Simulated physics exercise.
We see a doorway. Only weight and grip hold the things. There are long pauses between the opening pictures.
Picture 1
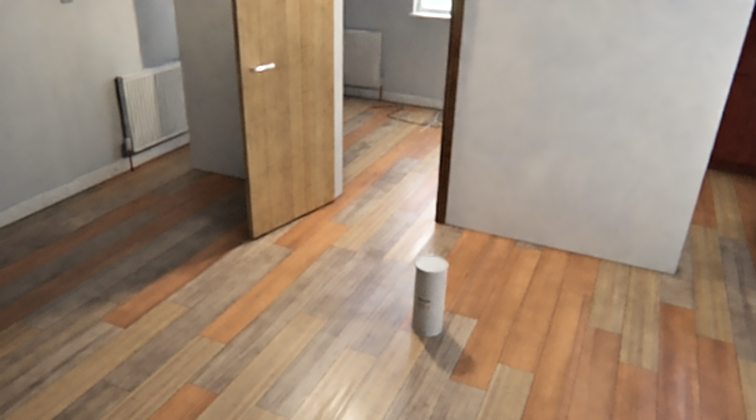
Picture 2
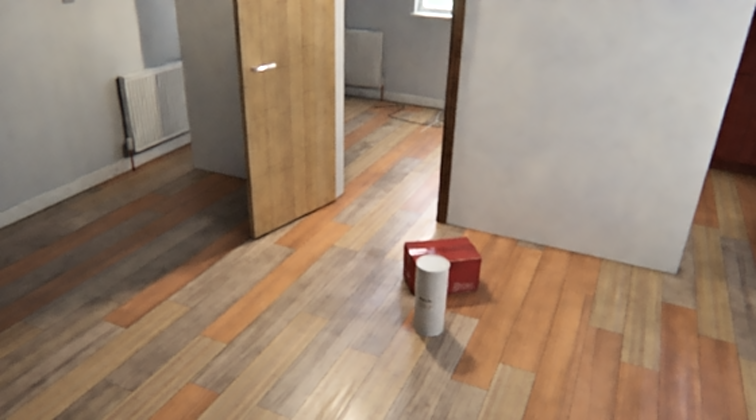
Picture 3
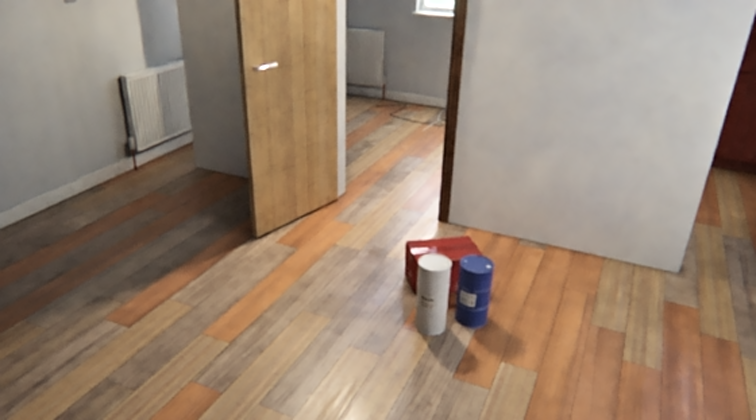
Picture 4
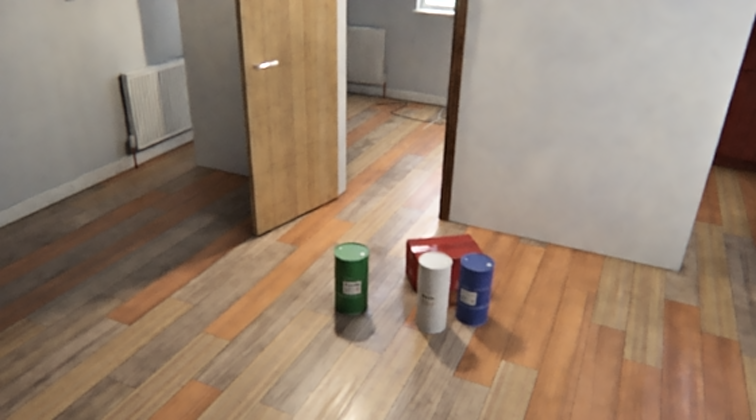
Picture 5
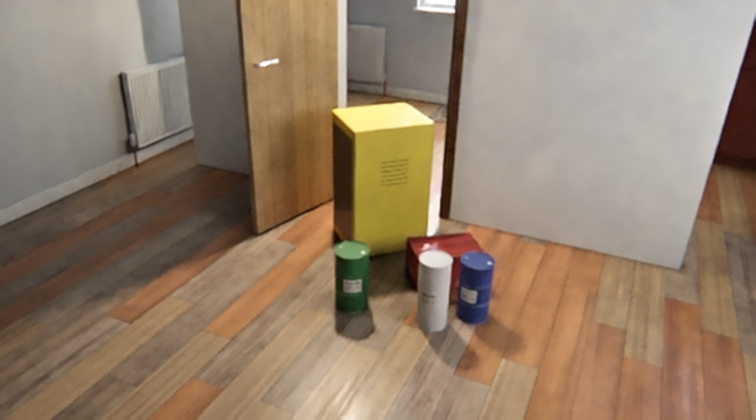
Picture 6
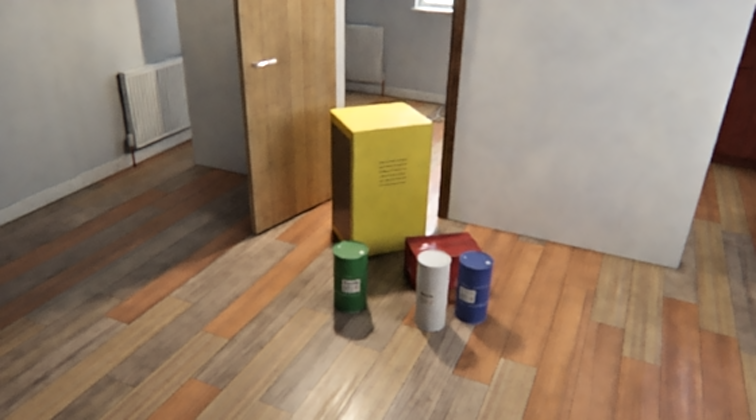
Objects appear one after another on the floor before a doorway: a red box behind a white canister, then a blue canister right, a green one left, and a tall yellow cabinet-like appliance behind. The room, seen from slightly above, has orange, brown and grey planks, pale walls and a radiator at left. The wooden door stands open and still, and the view barely shifts.
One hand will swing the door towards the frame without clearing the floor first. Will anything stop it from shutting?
In the end the door jams.
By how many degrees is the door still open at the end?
About 65°.
Then, 0.40 s after the last picture, door 98° open.
Then, 0.70 s after the last picture, door 87° open.
Then, 0.90 s after the last picture, door 79° open.
Then, 1.10 s after the last picture, door 70° open.
At rest, door 67° open; all 5 in place. Seen from the same camera at the end, yellow appliance near (379, 180).
